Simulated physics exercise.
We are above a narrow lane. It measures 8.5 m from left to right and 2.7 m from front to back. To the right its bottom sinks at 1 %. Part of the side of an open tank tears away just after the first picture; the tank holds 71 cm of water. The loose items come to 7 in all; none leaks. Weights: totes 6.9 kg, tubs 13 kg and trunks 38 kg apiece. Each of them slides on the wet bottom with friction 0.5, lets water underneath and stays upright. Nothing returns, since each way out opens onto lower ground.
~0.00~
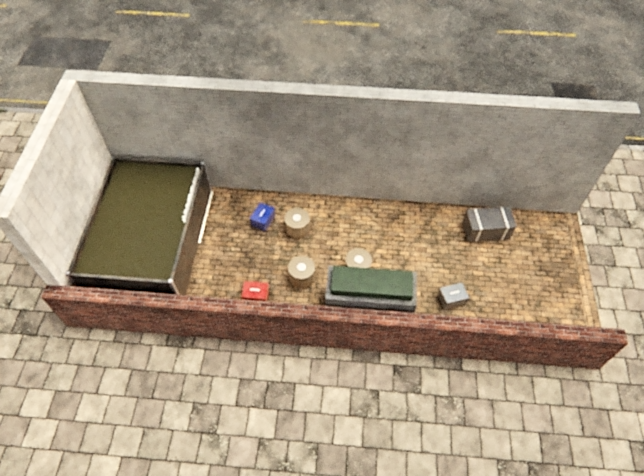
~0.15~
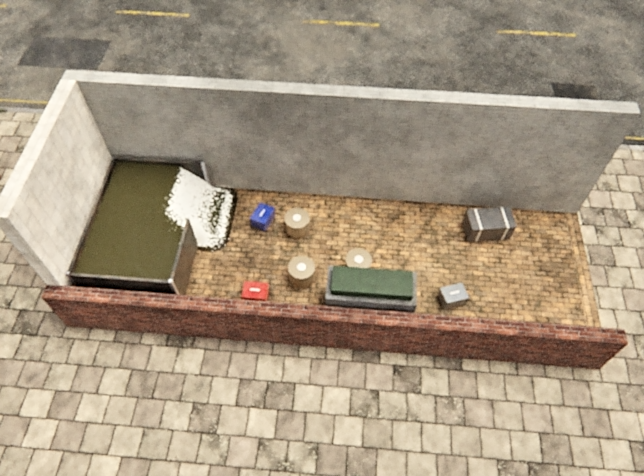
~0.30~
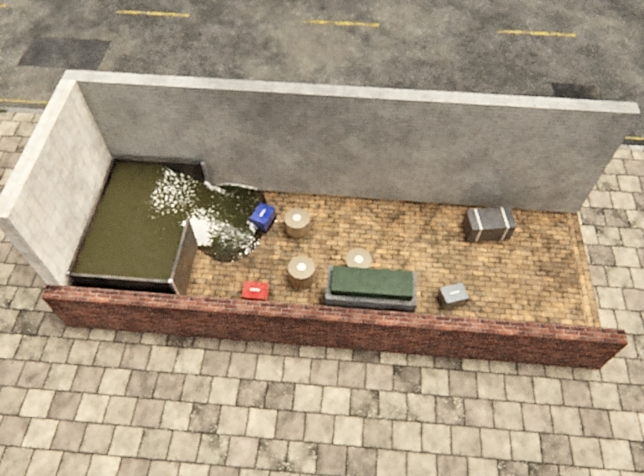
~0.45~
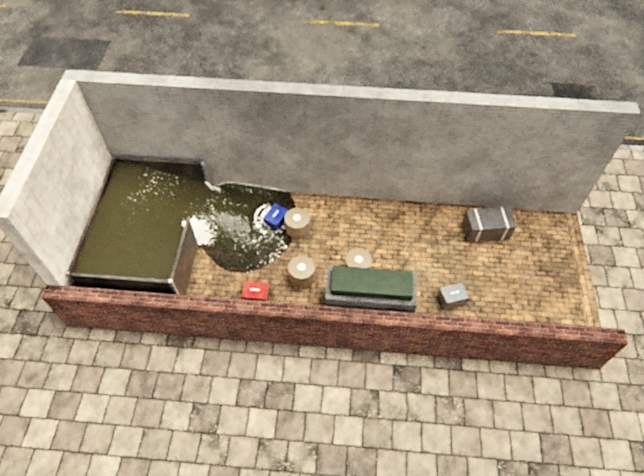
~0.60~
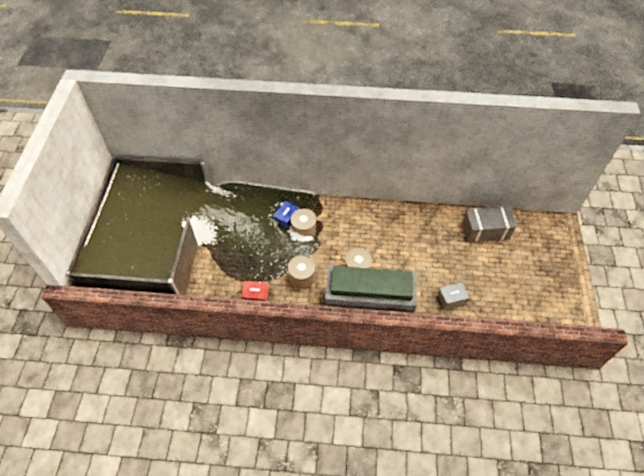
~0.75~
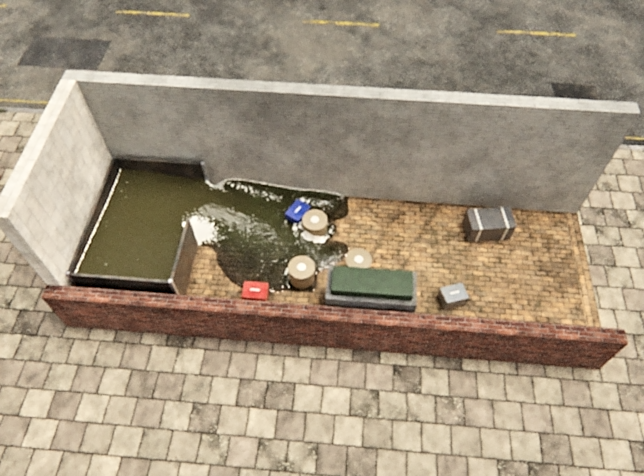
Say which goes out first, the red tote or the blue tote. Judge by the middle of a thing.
Blue.
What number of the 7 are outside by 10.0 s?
The count by then is 5.
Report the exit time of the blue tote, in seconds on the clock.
Exit time: About 3.0 s.
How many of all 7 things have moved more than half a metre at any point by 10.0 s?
All told, that gives 6.
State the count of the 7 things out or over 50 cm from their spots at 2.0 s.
By my tally, 3.
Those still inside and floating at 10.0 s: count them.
The count is 0.
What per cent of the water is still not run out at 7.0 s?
Around 46 per cent of the water is still in there.
After 2.0 s the red tote is near (255, 290), 0.0 m from its start, aground; the blue tote is near (472, 217), 3.8 m from its start, afloat; 0 of 7 are out; 2 afloat.
After 4.5 s the red tote is near (239, 287), 0.3 m from its start, aground; the blue tote has gone out (at 3.0 s); 5 of 7 are out; 0 afloat.
After 7.0 s the red tote is near (238, 287), 0.3 m from its start, aground; the blue tote has gone out (at 3.0 s); 5 of 7 are out; 0 afloat.
After 10.0 s the red tote is near (238, 287), 0.3 m from its start, aground; the blue tote has gone out (at 3.0 s); 5 of 7 are out; 0 afloat.
